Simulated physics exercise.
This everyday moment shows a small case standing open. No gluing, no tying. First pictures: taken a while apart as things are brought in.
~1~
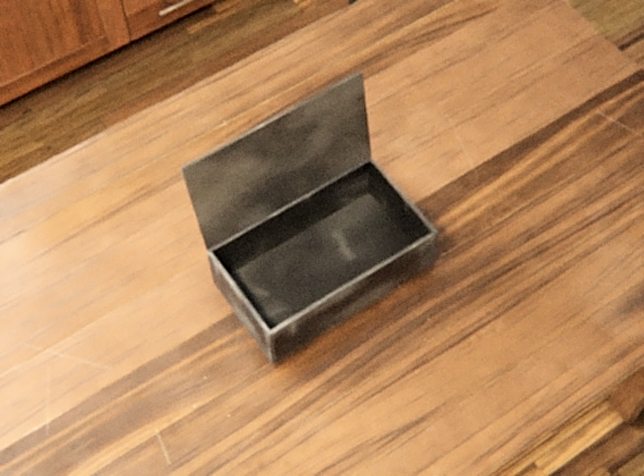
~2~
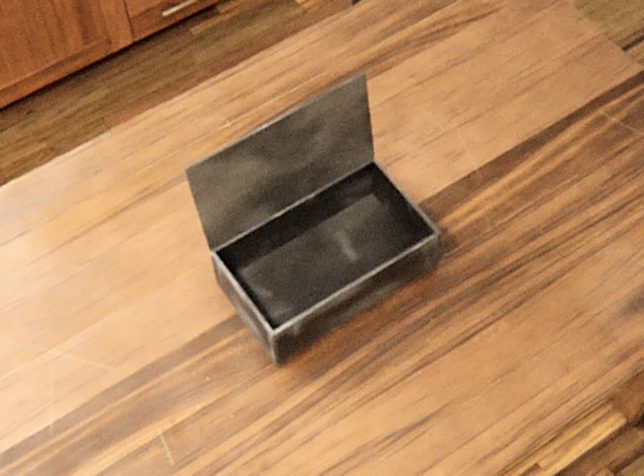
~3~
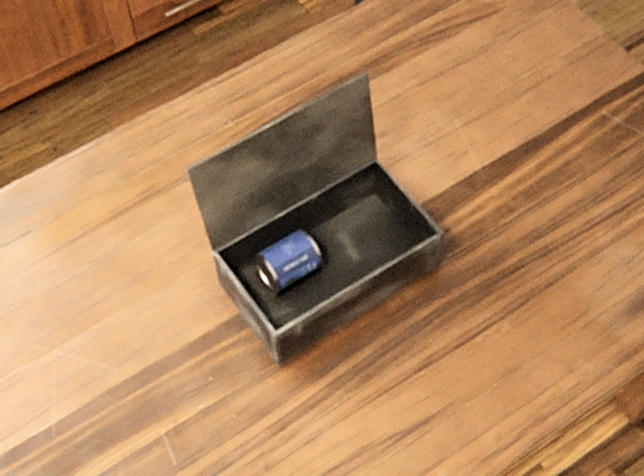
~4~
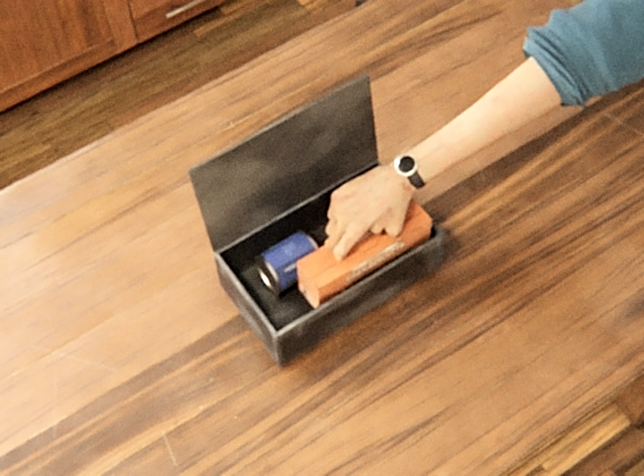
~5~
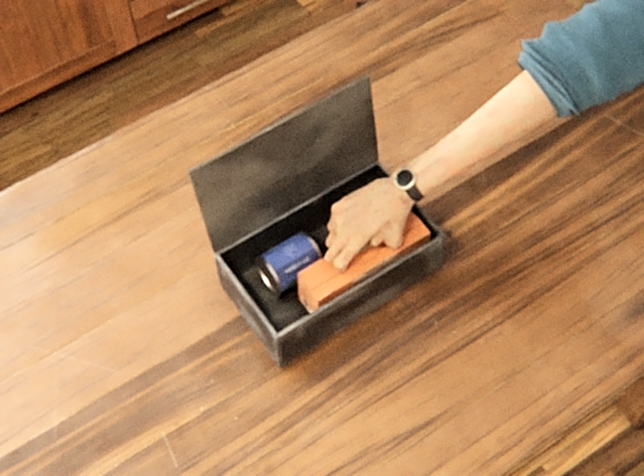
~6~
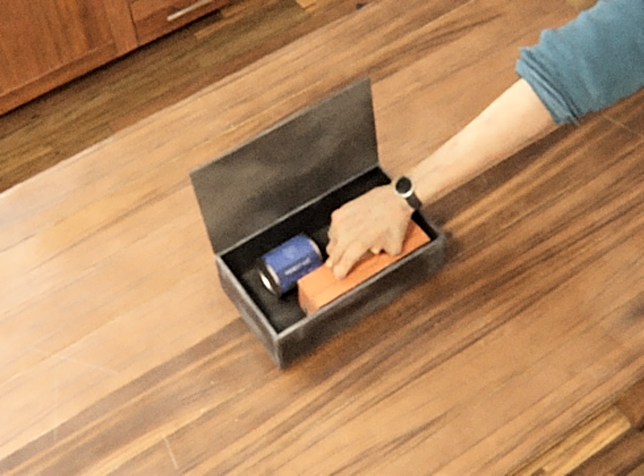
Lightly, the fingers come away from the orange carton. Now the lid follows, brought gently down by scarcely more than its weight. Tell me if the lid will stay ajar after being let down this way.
It will not; it shuts.
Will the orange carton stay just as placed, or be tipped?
Well, it stays just as set.
Then, 1.20 s after the last picture, lid starting down.
Then, 1.70 s after the last picture, lid 50° above the rim.
Then, 2.10 s after the last picture, lid 13° above the rim.
At rest, lid shut; both in place. Seen from the same camera at the end, orange carton near (365, 273).
